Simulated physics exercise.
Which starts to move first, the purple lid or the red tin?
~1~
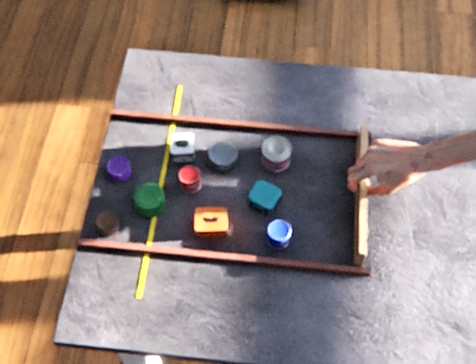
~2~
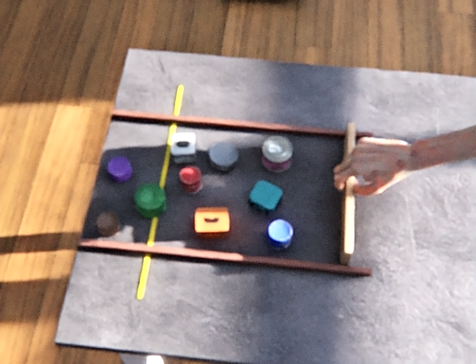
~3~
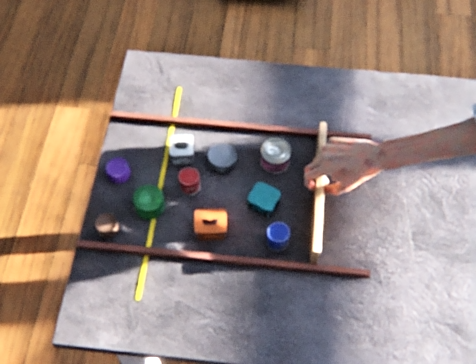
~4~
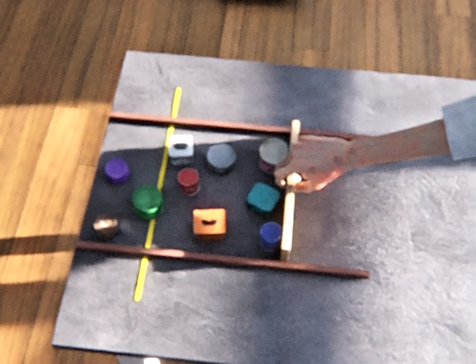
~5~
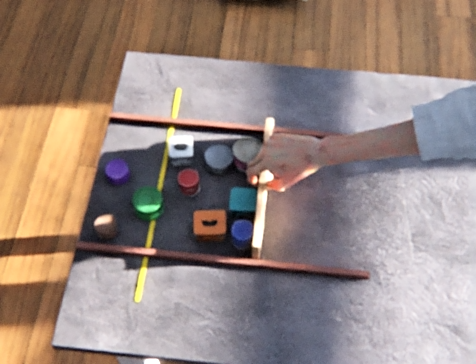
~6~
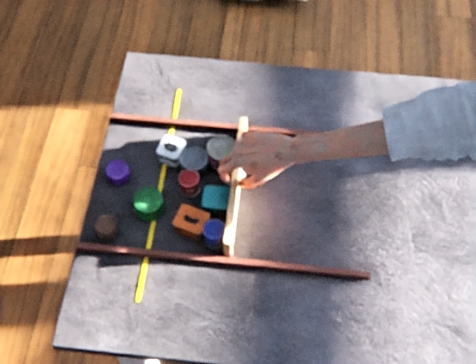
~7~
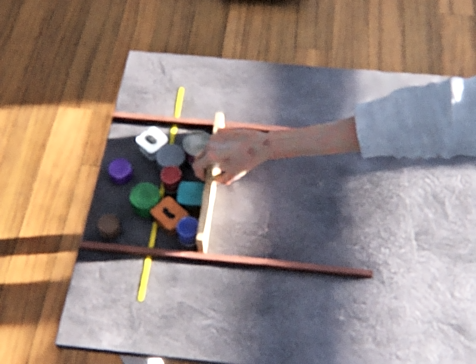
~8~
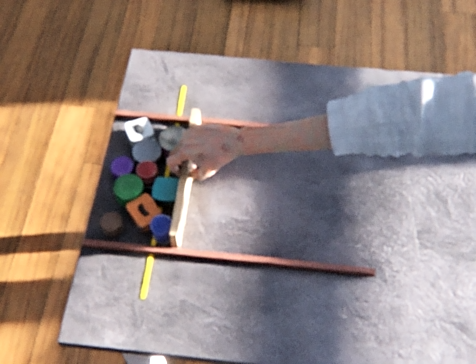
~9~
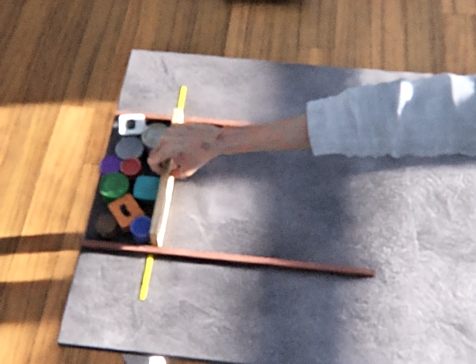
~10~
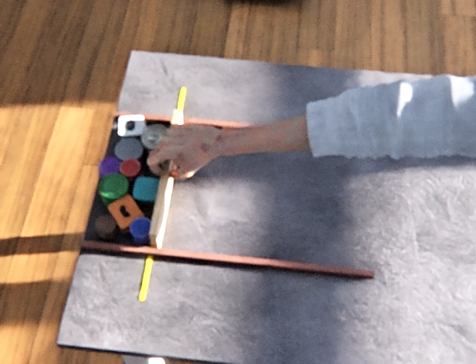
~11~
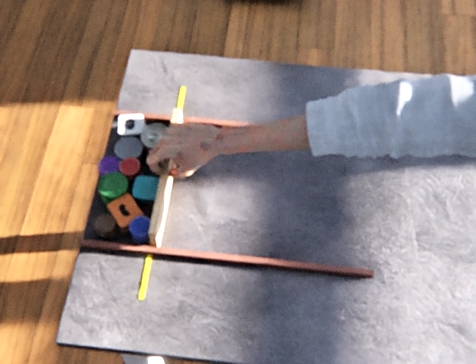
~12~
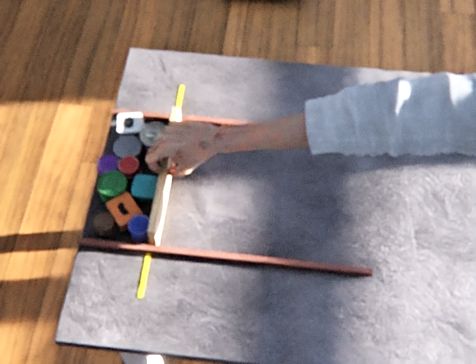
The red tin starts to move first, and the purple lid only shifts later, as the containers crowd together.
